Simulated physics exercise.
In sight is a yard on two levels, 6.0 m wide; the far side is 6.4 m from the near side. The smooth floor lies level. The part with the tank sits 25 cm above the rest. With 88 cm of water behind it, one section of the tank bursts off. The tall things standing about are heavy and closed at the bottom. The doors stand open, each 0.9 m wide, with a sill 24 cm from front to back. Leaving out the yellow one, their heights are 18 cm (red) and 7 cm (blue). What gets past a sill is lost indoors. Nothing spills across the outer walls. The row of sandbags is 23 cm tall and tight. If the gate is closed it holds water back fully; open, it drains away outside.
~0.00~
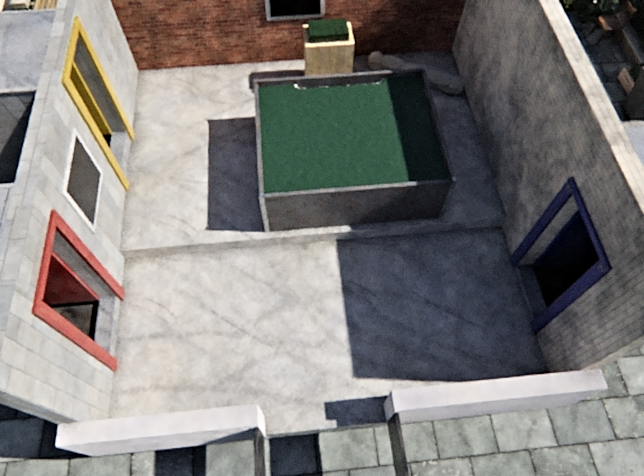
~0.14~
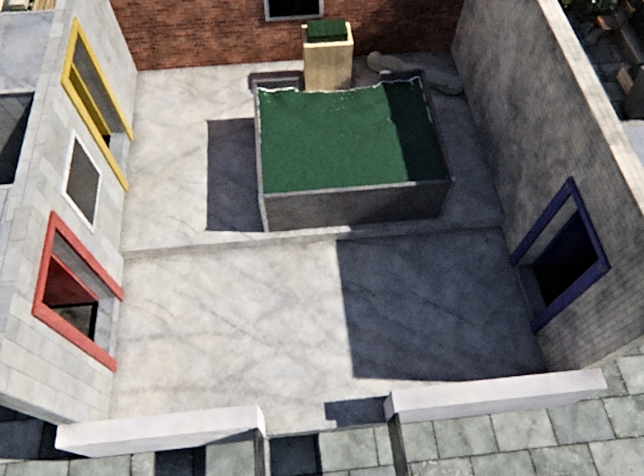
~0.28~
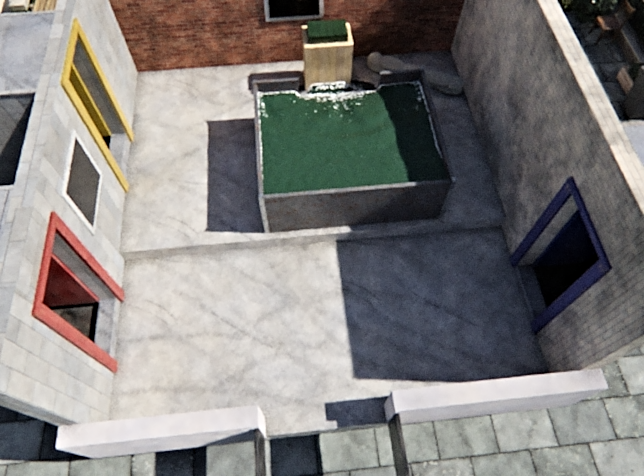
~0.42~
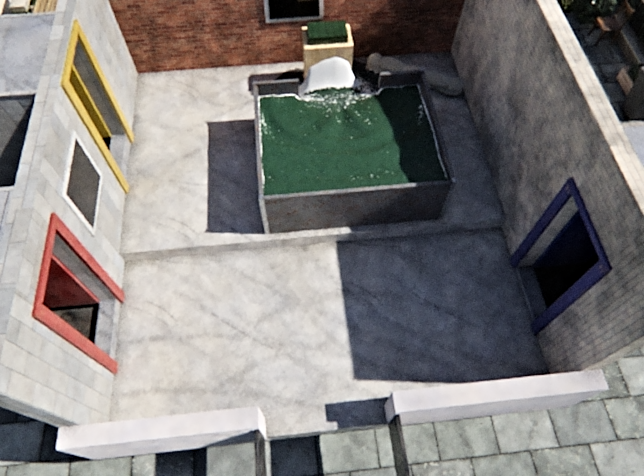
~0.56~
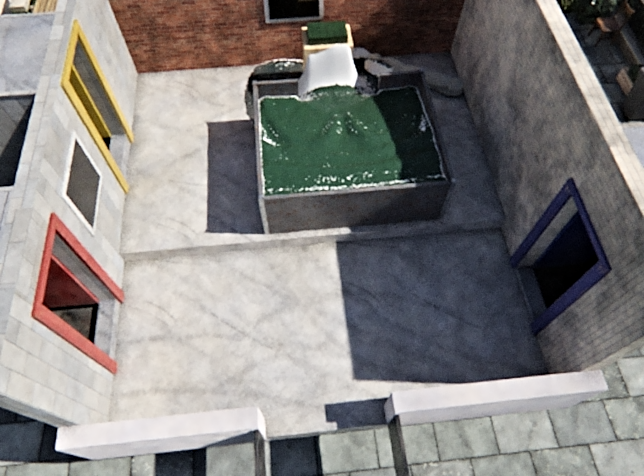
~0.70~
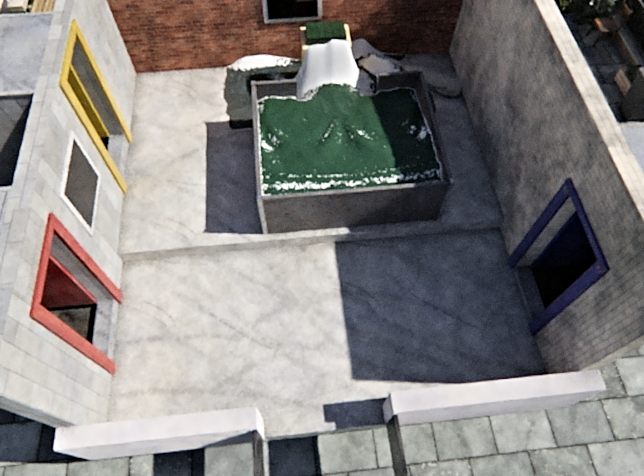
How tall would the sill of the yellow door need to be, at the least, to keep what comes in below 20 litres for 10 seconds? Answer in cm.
About 17 cm.
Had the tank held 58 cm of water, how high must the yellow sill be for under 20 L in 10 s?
About 10.0 cm.
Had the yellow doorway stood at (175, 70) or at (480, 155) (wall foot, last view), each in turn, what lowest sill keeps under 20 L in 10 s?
Roughly 28 and 11.0 cm.
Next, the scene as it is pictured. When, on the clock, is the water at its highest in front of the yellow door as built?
At about 5.0 s.
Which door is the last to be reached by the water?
Last comes the red one.
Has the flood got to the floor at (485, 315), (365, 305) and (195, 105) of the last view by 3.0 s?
In turn: Under water, still dry, under water.
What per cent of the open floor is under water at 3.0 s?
About 55 per cent.
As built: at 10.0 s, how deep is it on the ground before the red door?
About 15.0 cm.
After 1.4 s water covers 25 % of the floor, deepest (68 cm) near (325, 106); it has not reached the yellow door.
After 3.0 s water covers 55 % of the floor, deepest (43 cm) near (325, 106); 16 cm at the yellow door, 0 litres in over its 24 cm sill.
After 10.0 s water covers 95 % of the floor, deepest (21 cm) near (107, 435); 11 cm at the yellow door, 1 litre in over its 24 cm sill.
At the yellow door as built, the water arrived by 1.9 s and peaked near 23 cm at 5.2 s.
With a sill of 14.5 cm, 42 litres would have come in within the 10 s; with 19.5 cm, 9 litres. So under 20 litres takes about 17 cm.
